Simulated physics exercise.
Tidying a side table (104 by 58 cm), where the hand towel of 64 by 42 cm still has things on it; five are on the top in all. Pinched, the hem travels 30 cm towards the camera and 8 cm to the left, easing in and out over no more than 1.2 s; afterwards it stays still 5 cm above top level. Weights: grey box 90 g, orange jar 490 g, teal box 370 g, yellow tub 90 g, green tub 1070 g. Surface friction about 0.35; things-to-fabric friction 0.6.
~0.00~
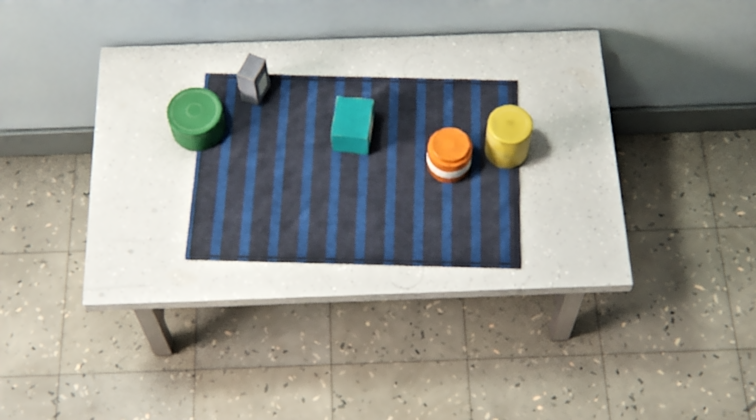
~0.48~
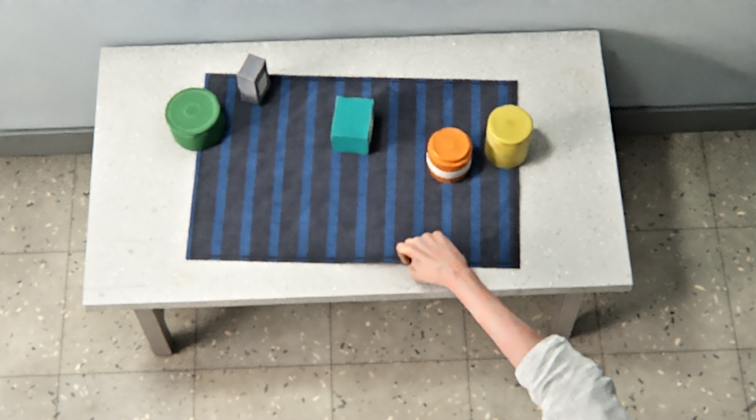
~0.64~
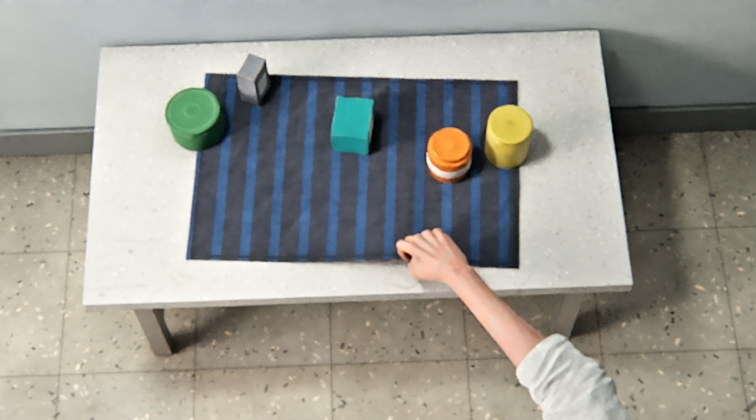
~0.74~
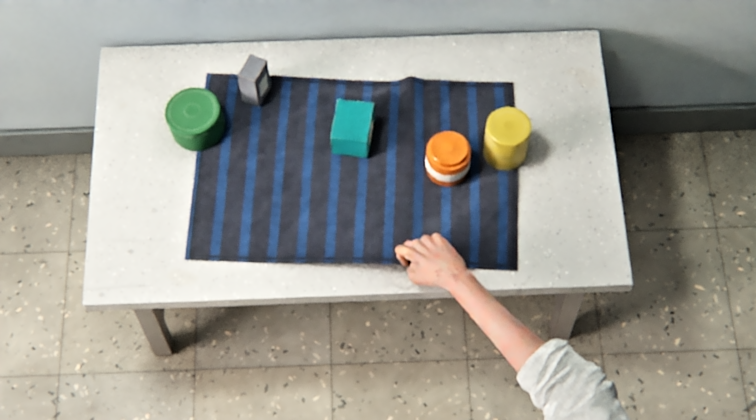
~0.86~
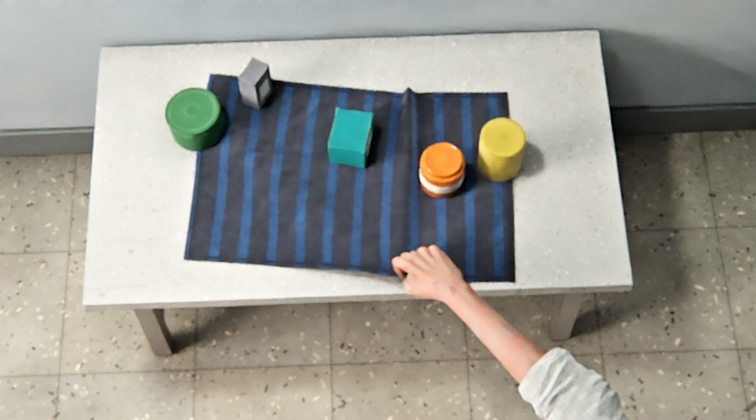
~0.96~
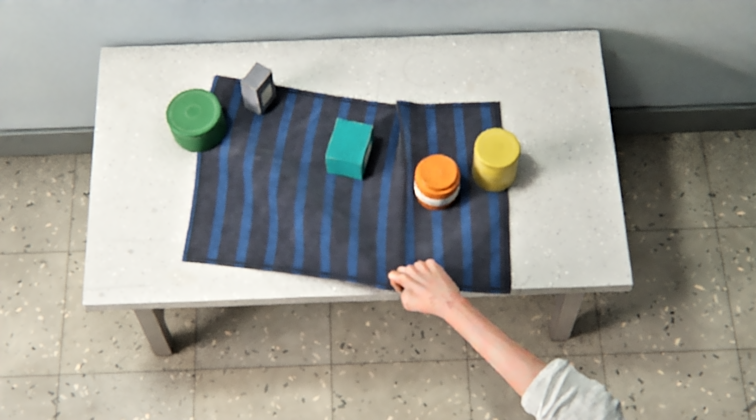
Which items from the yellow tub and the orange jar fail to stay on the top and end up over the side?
Yellow tub: Gone; orange jar: Gone.
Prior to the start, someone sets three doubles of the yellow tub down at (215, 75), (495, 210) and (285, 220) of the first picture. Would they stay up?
Log, listed order - kept / lost / lost.
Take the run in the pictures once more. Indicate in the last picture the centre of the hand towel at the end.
Its centre lands at about (347, 308).
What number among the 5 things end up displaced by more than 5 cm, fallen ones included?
After counting, the figure is 4.
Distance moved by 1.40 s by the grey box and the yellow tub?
Grey box: 15 cm; yellow tub: 20 cm.
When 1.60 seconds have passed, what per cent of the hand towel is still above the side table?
About 55 per cent.
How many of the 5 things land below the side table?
2.
By 1.2 s, 85 % of the hand towel is still over the top; orange jar 15 cm off its start, yellow tub 14 cm off its start, teal box 13 cm off its start.
By 1.4 s, 70 % of the hand towel is still over the top; orange jar 25 cm off its start, yellow tub 22 cm off its start, teal box 22 cm off its start.
By 1.6 s, 55 % of the hand towel is still over the top; orange jar 34 cm off its start at (411, 314), yellow tub 30 cm off its start at (474, 262), teal box 28 cm off its start at (352, 247).
By 1.8 s, 40 % of the hand towel is still over the top; yellow tub over the edge, orange jar over the edge, teal box 30 cm off its start.
By 3.4 s, 40 % of the hand towel is still over the top; yellow tub over the edge, orange jar over the edge, teal box 30 cm off its start at (351, 259), grey box 24 cm off its start at (271, 170).
